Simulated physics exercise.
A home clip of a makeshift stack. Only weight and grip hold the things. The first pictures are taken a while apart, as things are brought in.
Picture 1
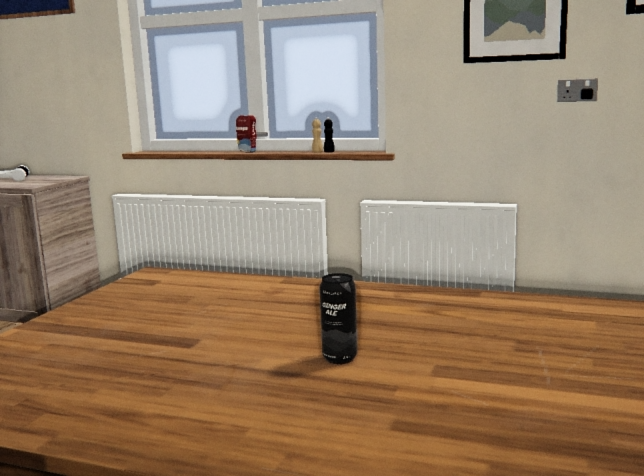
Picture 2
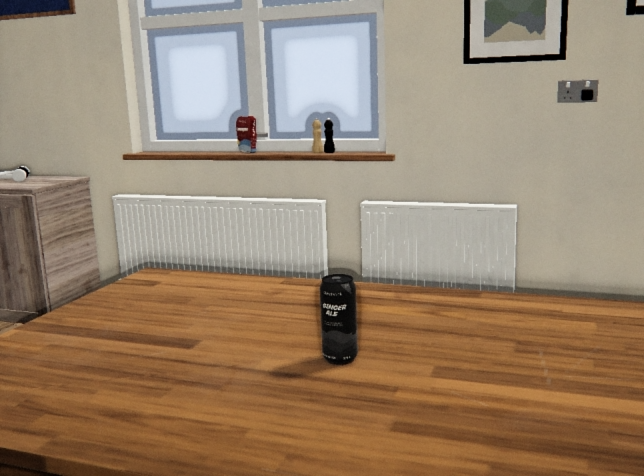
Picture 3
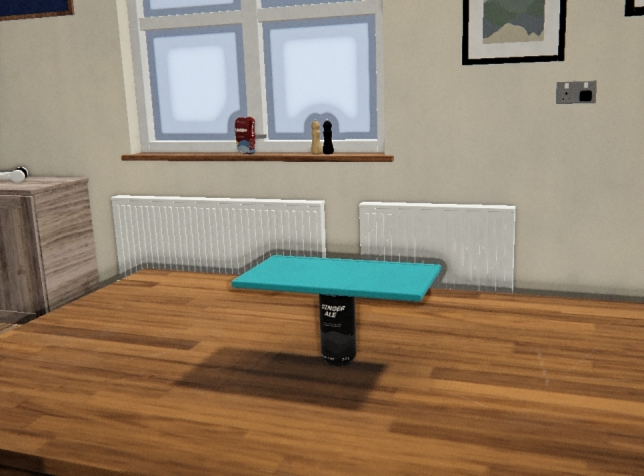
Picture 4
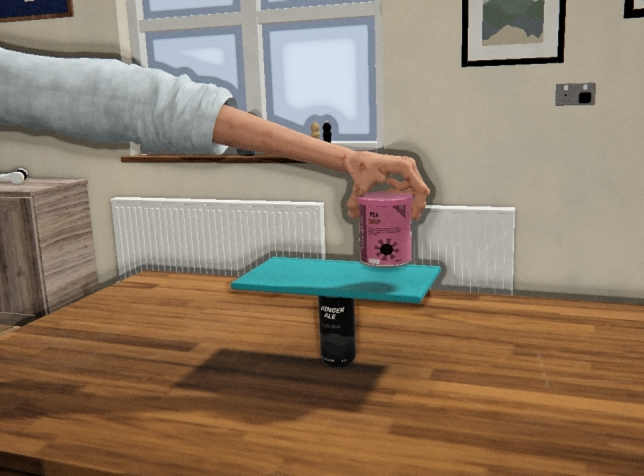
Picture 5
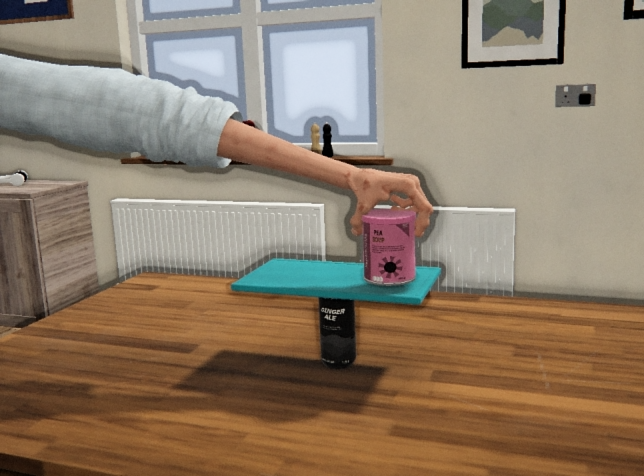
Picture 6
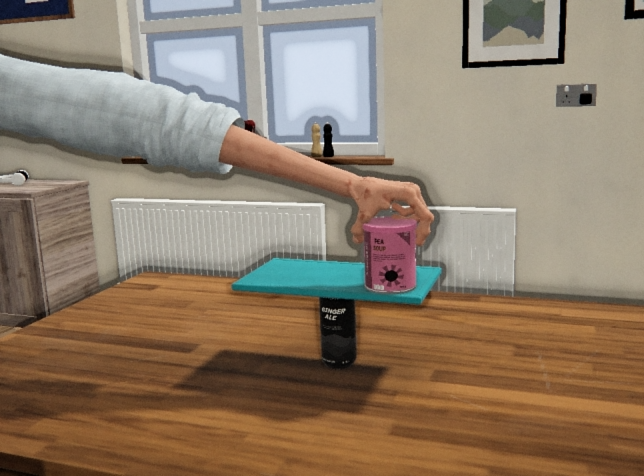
On a wooden table, a dark can stood alone before a turquoise lid appeared flat on top of it, then a hand from the left lowered a pink tin onto the lid's right side.
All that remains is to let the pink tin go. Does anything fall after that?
It loses its balance.
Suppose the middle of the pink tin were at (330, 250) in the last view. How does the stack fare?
Then it stays up.
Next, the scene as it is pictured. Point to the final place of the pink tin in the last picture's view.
Near (479, 388).
Then, 0.40 s on from there, pink tin now fallen; turquoise lid turned 69° from how it was put.
Then, 0.90 s on from there, turquoise lid now fallen; black can turned 4° from how it was put.
In the end, fallen, turquoise lid and pink tin; black can unmoved. At the end, from the last picture's camera, pink tin near (478, 387). The stack comes apart.
